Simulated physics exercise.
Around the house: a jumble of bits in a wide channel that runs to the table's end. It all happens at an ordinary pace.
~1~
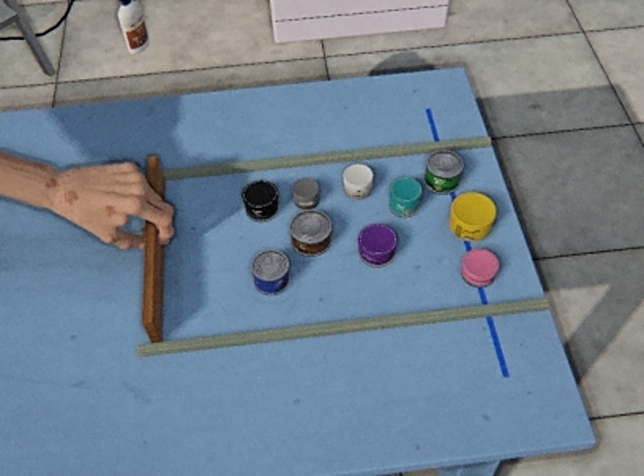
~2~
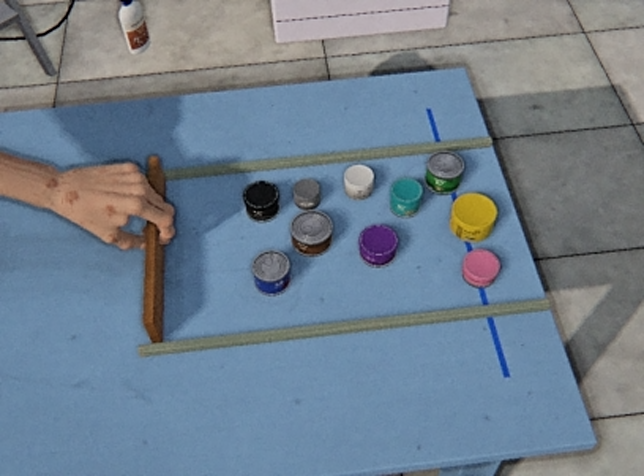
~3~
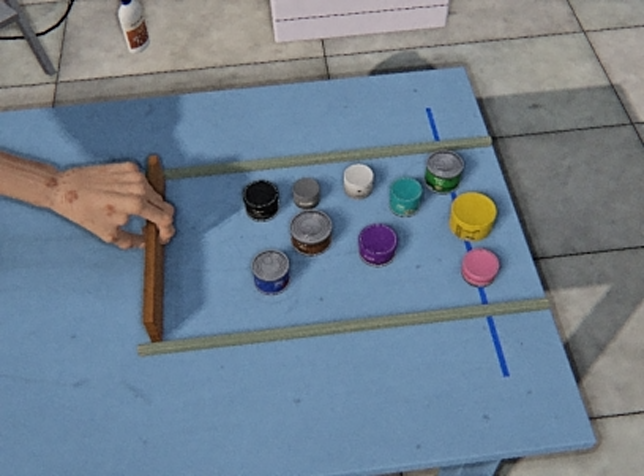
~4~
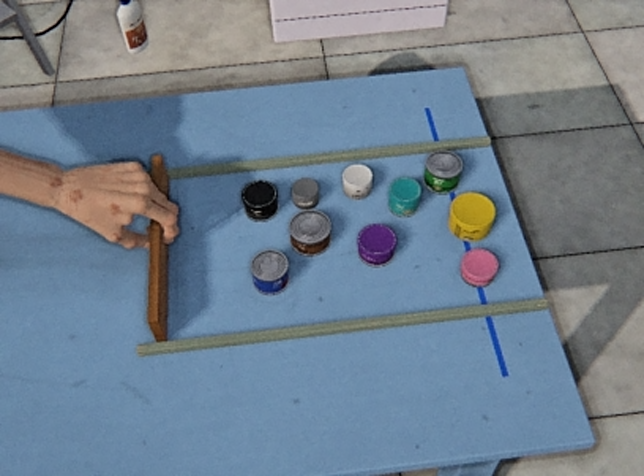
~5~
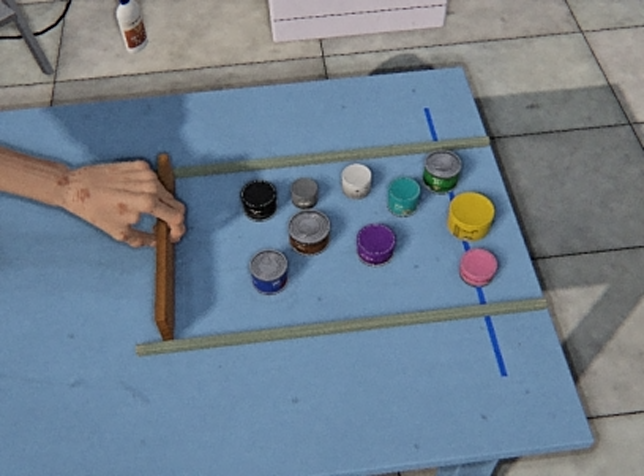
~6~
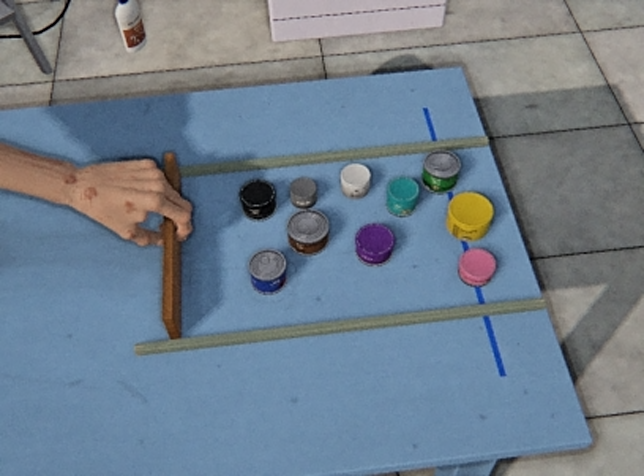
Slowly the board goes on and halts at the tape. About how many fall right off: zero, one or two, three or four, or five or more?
Here the number that fall off is one or two.
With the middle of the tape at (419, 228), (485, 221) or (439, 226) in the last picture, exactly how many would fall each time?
It would be 0, 5 and 0.
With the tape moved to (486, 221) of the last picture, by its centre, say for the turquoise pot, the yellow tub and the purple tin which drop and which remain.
The turquoise pot goes over; the yellow tub tumbles off; the purple tin goes over.
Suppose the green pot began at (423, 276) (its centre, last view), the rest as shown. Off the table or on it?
It holds on.
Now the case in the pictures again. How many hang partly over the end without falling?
That would be 2.
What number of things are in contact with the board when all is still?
It touches 4.
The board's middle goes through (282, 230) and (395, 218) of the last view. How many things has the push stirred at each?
The counts are 3 and 9.
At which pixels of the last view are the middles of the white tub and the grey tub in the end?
About (455, 154), and the other about (478, 167).
Soon after, none off yet; yellow tub at rest near (469, 217); pink tin at rest near (477, 268); green pot at rest near (440, 172).
After that, none off yet; yellow tub displaced a little near (487, 214); pink tin moving near (480, 271); green pot displaced about its own width near (471, 171).
In the end, the number that fall off is one or two; gone, green pot and yellow tub.
